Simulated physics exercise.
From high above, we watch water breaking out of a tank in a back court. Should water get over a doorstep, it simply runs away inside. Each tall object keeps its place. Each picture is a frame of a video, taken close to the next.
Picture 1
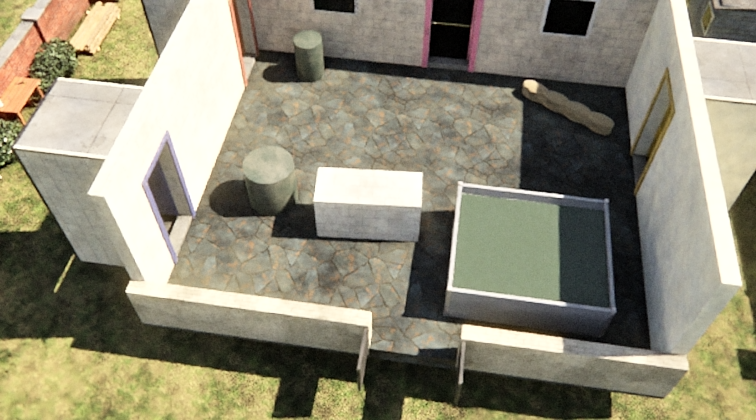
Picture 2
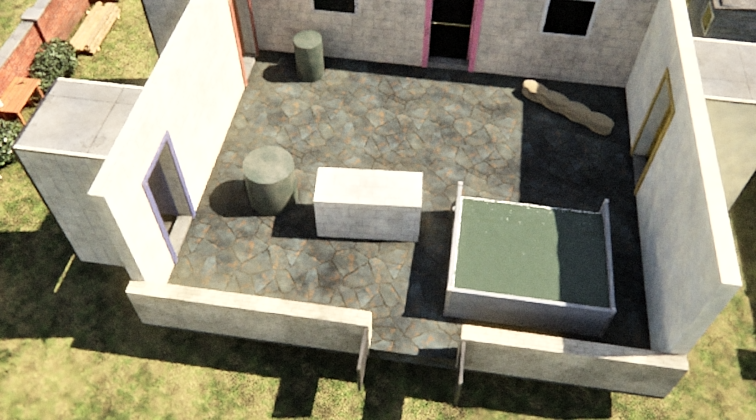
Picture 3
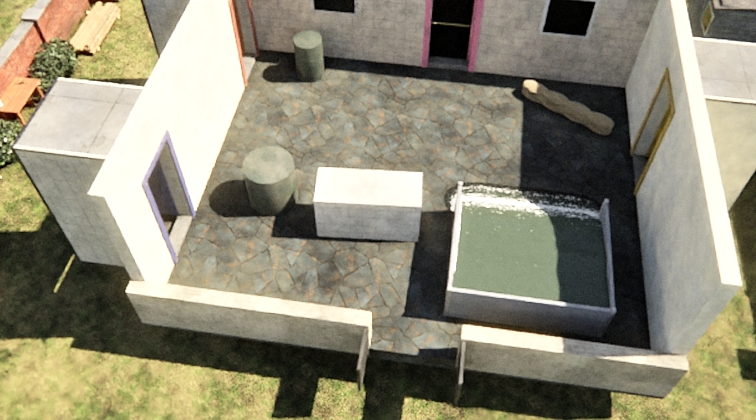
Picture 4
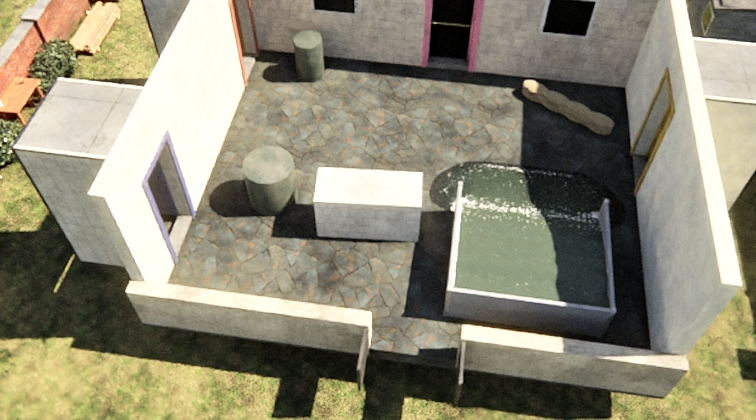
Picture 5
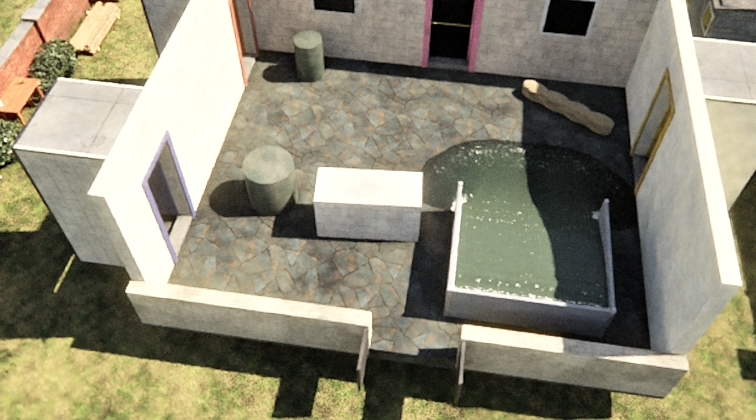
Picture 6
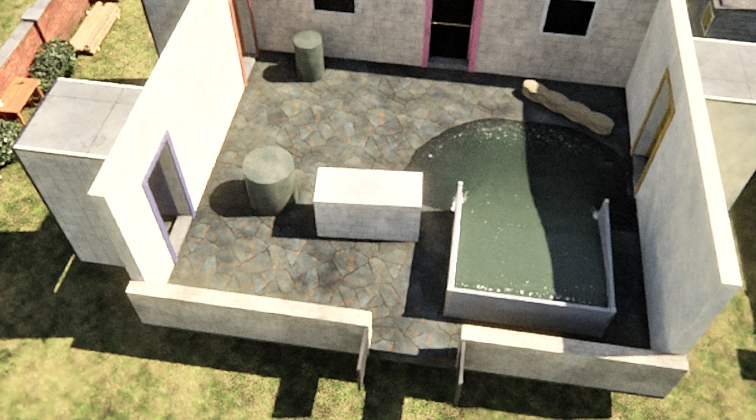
Green water pouring out through the open far side of a walled tank, spreading in a rounded pool across courtyard paving.
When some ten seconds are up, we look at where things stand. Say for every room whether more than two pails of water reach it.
One by one: I expect the pink door to see over two buckets; I expect the yellow door to see over two buckets; I expect the red door to see over two buckets; I expect the blue door to see two buckets at most.
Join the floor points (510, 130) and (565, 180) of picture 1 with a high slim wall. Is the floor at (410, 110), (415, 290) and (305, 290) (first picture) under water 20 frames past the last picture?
Taking the points in order, they are inundated, high and dry and high and dry.
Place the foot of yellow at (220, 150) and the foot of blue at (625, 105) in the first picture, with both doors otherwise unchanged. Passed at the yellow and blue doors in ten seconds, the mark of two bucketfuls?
So the yellow one runs past it while the blue one runs past it.
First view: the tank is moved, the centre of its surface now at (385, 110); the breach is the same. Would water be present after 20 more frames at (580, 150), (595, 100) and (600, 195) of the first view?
Hit, hit, hit.
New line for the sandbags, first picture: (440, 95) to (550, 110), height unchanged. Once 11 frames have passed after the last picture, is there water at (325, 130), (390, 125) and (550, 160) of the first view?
In order - unaffected; swamped; swamped.
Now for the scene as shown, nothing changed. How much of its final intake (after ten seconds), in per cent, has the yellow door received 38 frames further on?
I'd put it at 95 percent.
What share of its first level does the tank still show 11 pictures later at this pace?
I'd say some 32 %.
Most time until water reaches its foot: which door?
That is the blue-painted one.
A moment on, water covers 35 % of the floor; the pink door wet at the sill, nothing in, the yellow door under two buckets in, the red door not reached, the blue door not reached.
Next, water covers 45 % of the floor; the pink door over two buckets in, the yellow door over two buckets in, the red door not reached, the blue door not reached.
Then, water covers 50 % of the floor; the pink door far over two buckets in, the yellow door far over two buckets in, the red door under two buckets in, the blue door not reached.
Later, water covers 75 % of the floor; the pink door far over two buckets in, the yellow door far over two buckets in, the red door over two buckets in, the blue door wet at the sill, nothing in.
In the end, water covers 95 % of the floor; the pink door far over two buckets in, the yellow door far over two buckets in, the red door over two buckets in, the blue door wet at the sill, nothing in.
